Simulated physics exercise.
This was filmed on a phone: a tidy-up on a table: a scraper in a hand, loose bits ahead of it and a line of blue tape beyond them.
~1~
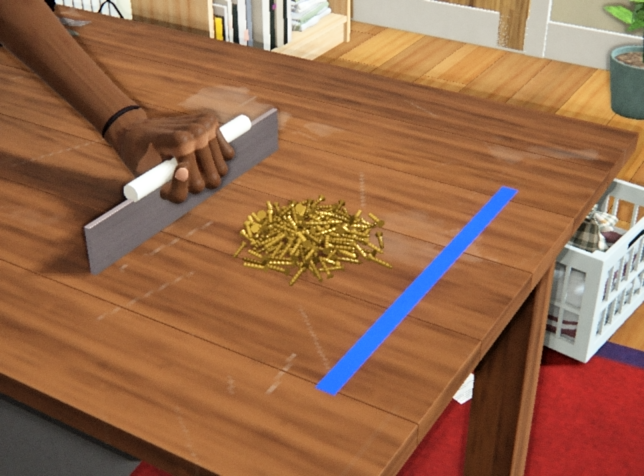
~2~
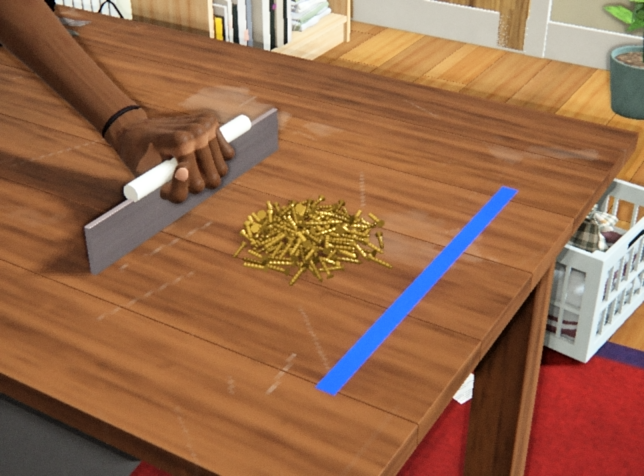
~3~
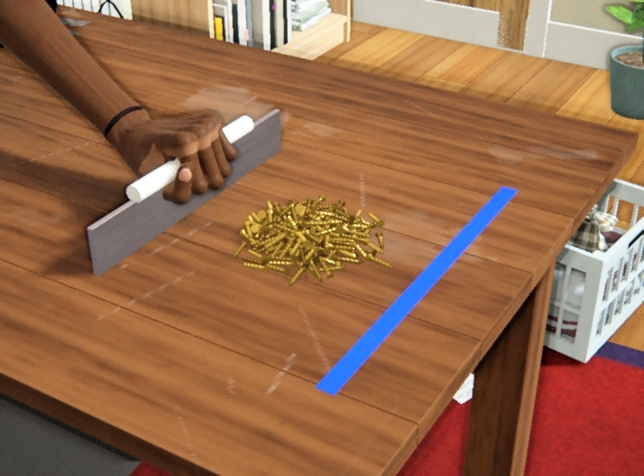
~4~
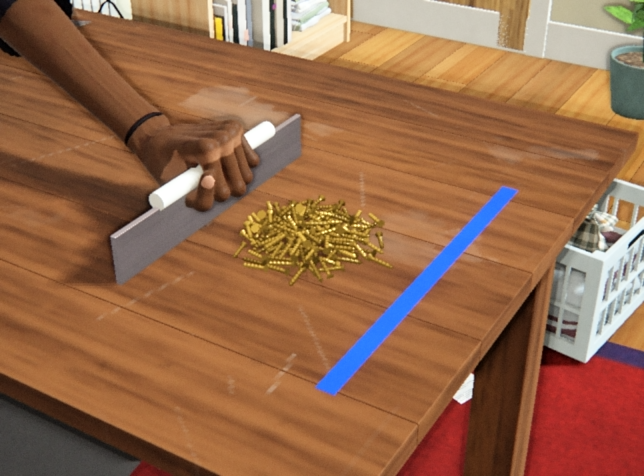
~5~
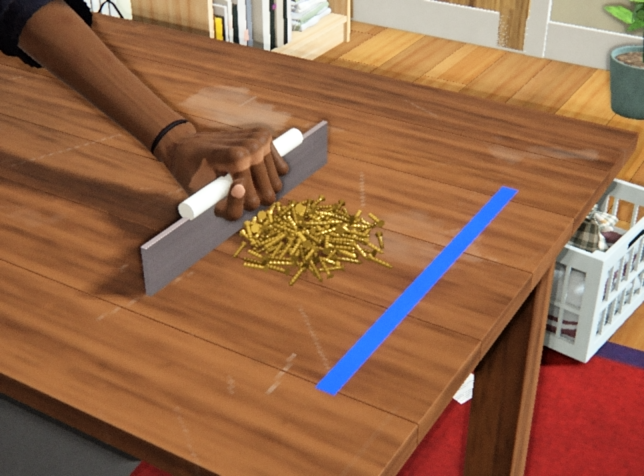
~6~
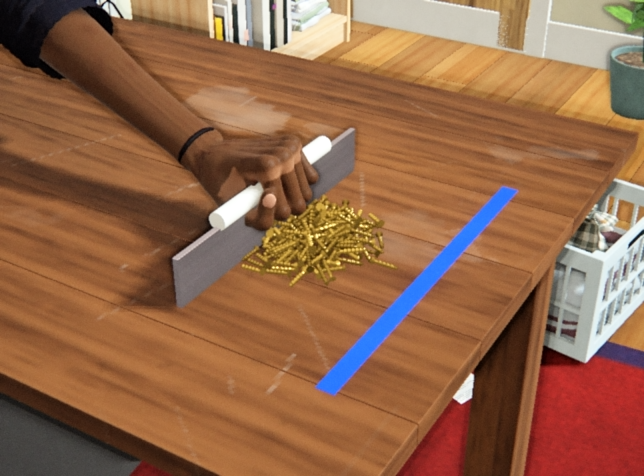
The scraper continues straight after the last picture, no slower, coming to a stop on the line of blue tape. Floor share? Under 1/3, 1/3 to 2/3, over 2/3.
The table is going to keep above two thirds of it.
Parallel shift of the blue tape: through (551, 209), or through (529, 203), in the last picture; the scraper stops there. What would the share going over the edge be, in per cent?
First close to 90 percent, then close to 50 percent.
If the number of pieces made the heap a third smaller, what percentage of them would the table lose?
I'd put it at around 0 per cent.
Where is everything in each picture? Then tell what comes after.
The first picture shows scraper (105, 240), at rest; blue tape (503, 196), about a palm's width from the edge; edge at (509, 305); the heap (310, 238), brass screws.
The second picture shows scraper (105, 240), at rest.
The third picture shows scraper (107, 241); the heap (310, 238).
The fourth picture shows scraper (130, 250).
The fifth picture shows scraper (160, 260); the heap (310, 238).
The sixth picture shows scraper (191, 271); blue tape (503, 196); edge at (509, 305); the heap (323, 243), roughly two thirds pushed along.
Just after the last frame, scraper still moving, near (358, 210); heap all on the table, its front near (433, 287).
A moment on, scraper stopped at the blue tape; heap just a few over the edge.
Further on, scraper stopped at the blue tape; heap about a tenth over the edge.
When it is over, scraper stopped at the blue tape; heap about a tenth over the edge.
